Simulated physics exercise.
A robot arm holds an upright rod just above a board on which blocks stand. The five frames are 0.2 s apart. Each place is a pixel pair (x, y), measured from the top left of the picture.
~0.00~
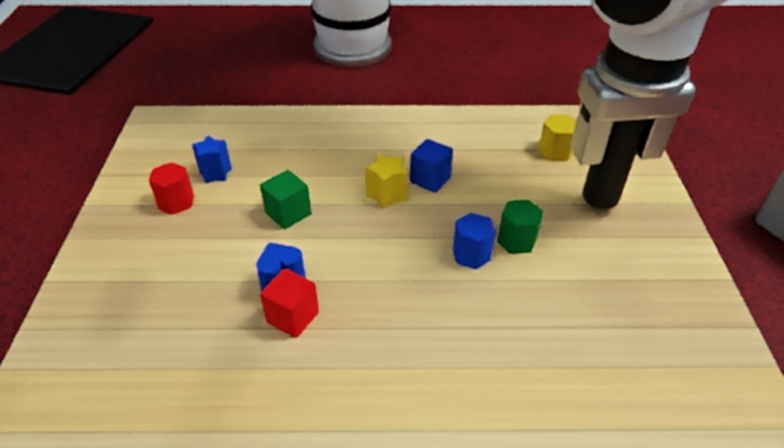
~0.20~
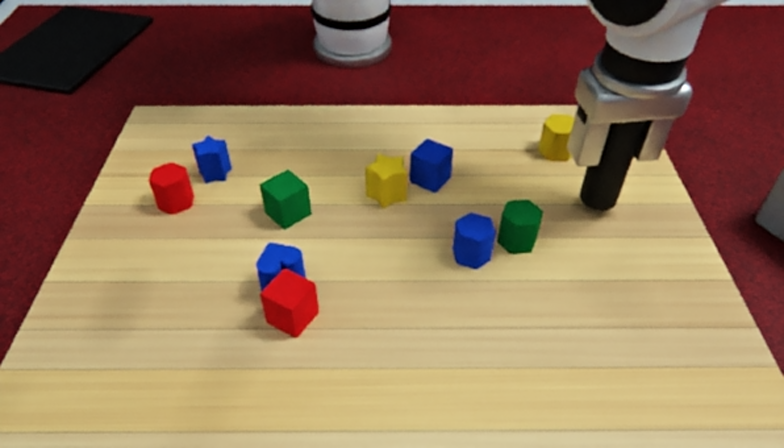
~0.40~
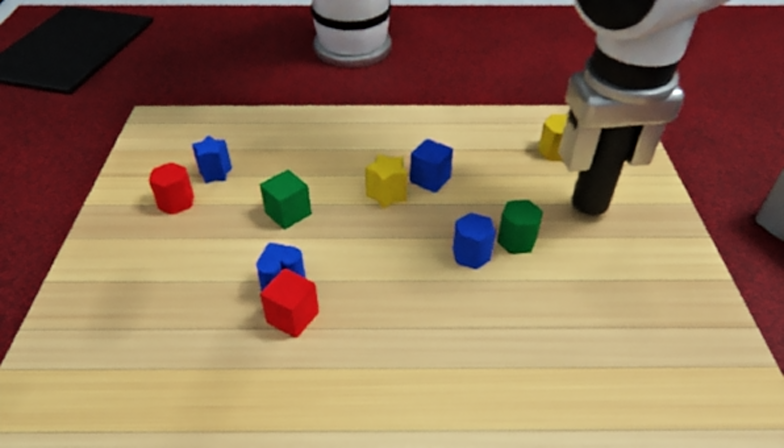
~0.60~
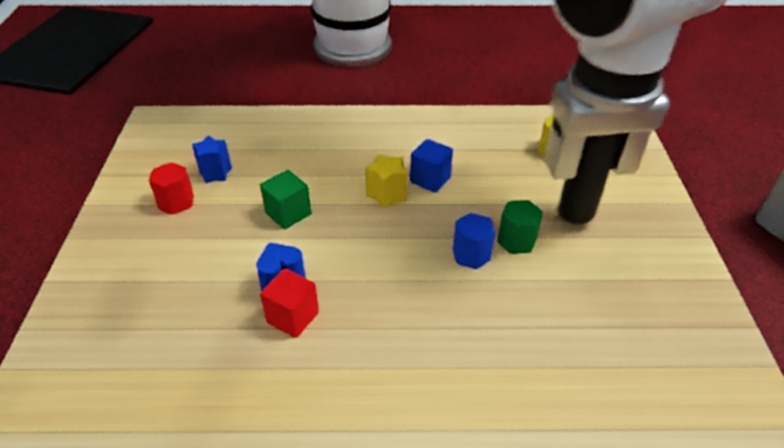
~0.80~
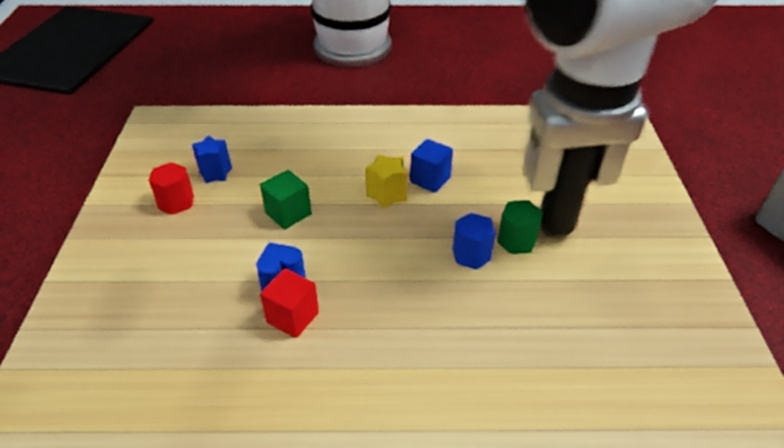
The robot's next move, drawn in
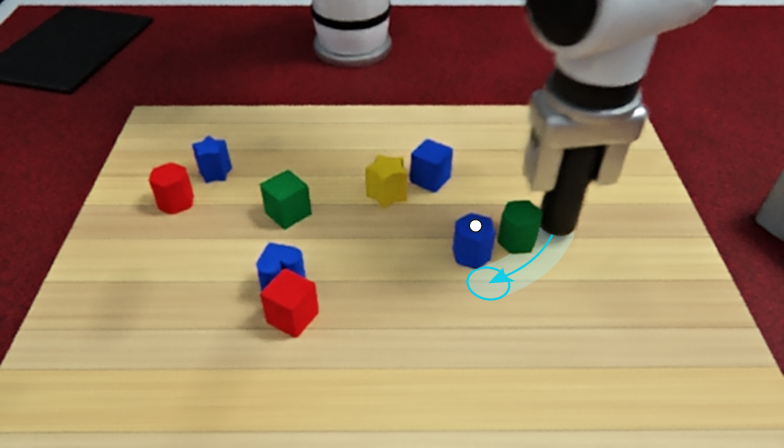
A robot arm holding a dark upright rod moved a short way left and toward the viewer, coming in close beside the green hexagonal block, while the colored blocks on the wooden board stayed still.
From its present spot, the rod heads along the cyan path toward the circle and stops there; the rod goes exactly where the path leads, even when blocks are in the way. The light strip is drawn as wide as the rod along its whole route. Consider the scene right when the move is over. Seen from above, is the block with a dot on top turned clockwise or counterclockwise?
Answer: Anticlockwise.
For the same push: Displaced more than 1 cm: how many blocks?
Once the path ends, two blocks will have shifted.
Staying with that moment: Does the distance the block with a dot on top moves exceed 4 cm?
I believe not.
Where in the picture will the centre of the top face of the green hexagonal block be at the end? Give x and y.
The top centre is at (493, 218).
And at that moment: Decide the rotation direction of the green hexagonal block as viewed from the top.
Seen from above, clockwise.
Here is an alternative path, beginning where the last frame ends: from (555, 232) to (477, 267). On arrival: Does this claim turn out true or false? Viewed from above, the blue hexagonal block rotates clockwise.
The claim does not hold.
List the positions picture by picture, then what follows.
In the first frame, lower end of the rod at (600, 198), tops of blocks, blue hexagonal block at (476, 226), green hexagonal block at (523, 212).
In the second frame, rod at (597, 200), blocks as before.
In the third frame, rod at (590, 204), blocks as before.
In the fourth frame, rod at (576, 212), blocks as before.
In the fifth frame, rod at (557, 224), blue hexagonal block at (476, 226), green hexagonal block at (523, 212).
The drawn path runs from (555, 232) by way of (540, 252) and (518, 270) to (488, 283); the dot is on the blue hexagonal block.
What follows on the original path. Halfway along, rod at (532, 254); blue hexagonal block at (462, 225), turned 20° anticlockwise; green hexagonal block at (499, 219), turned 70° clockwise.
At the end, rod at (490, 276); blue hexagonal block at (455, 224), turned 35° anticlockwise; green hexagonal block at (493, 218), turned 90° clockwise.
